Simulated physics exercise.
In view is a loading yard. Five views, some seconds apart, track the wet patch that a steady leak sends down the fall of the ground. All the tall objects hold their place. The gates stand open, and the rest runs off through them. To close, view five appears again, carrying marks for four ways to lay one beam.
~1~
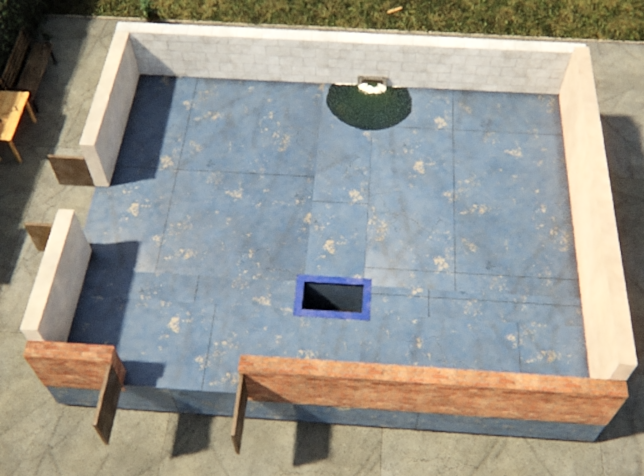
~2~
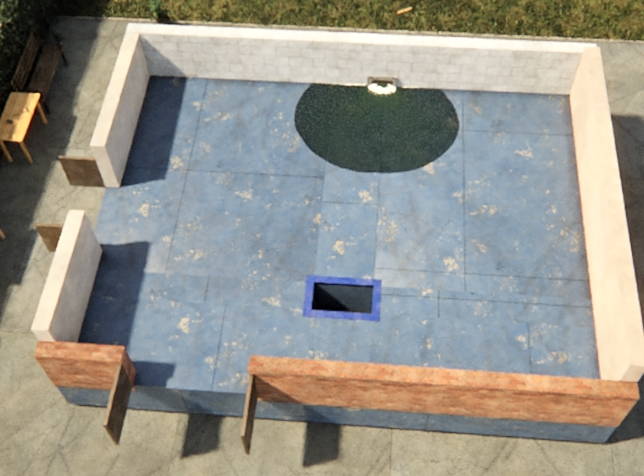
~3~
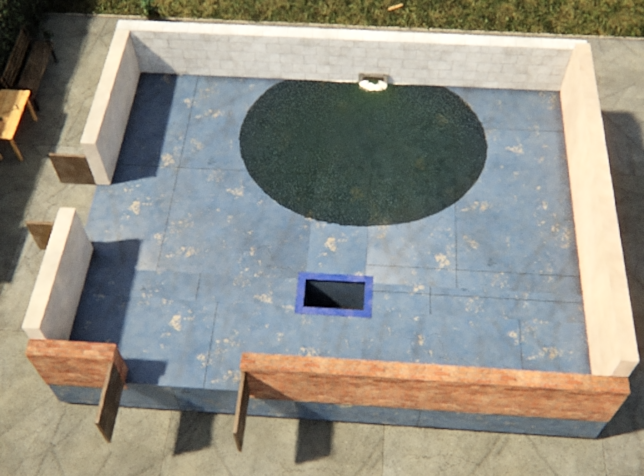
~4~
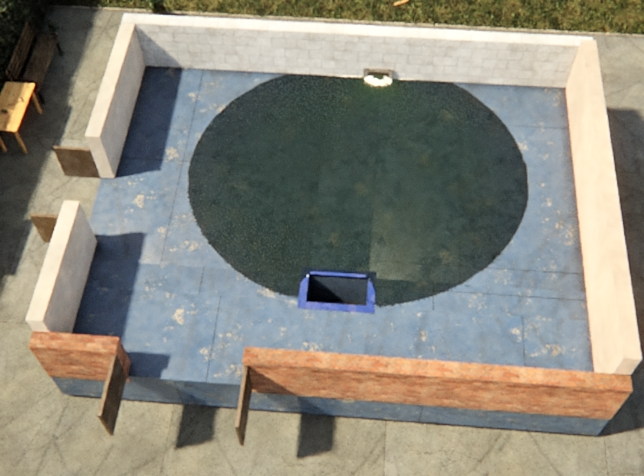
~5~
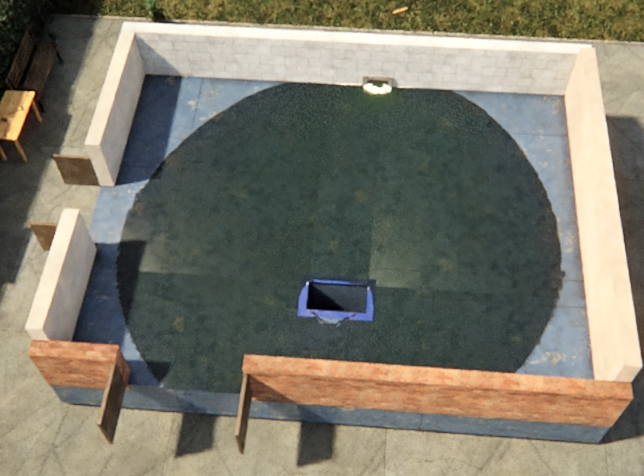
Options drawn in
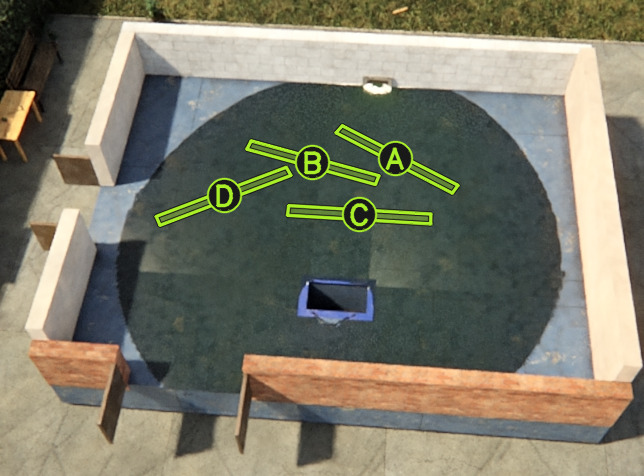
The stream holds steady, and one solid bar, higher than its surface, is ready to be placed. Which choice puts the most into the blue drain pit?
Spot D.
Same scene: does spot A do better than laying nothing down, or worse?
It is worse.
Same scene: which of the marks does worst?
Spot C.
On the marked copy, A from (339, 129) to (455, 189); B from (249, 145) to (377, 180); C from (288, 210) to (430, 218); D from (158, 220) to (288, 171).
With A, about 21 % of the stream goes into the blue drain pit, about 79 % out by the gates.
With B, about 18 % of the stream goes into the blue drain pit, about 81 % out by the gates.
With C, about 12 % of the stream goes into the blue drain pit, about 88 % out by the gates.
With D, about 31 % of the stream goes into the blue drain pit, about 67 % out by the gates.
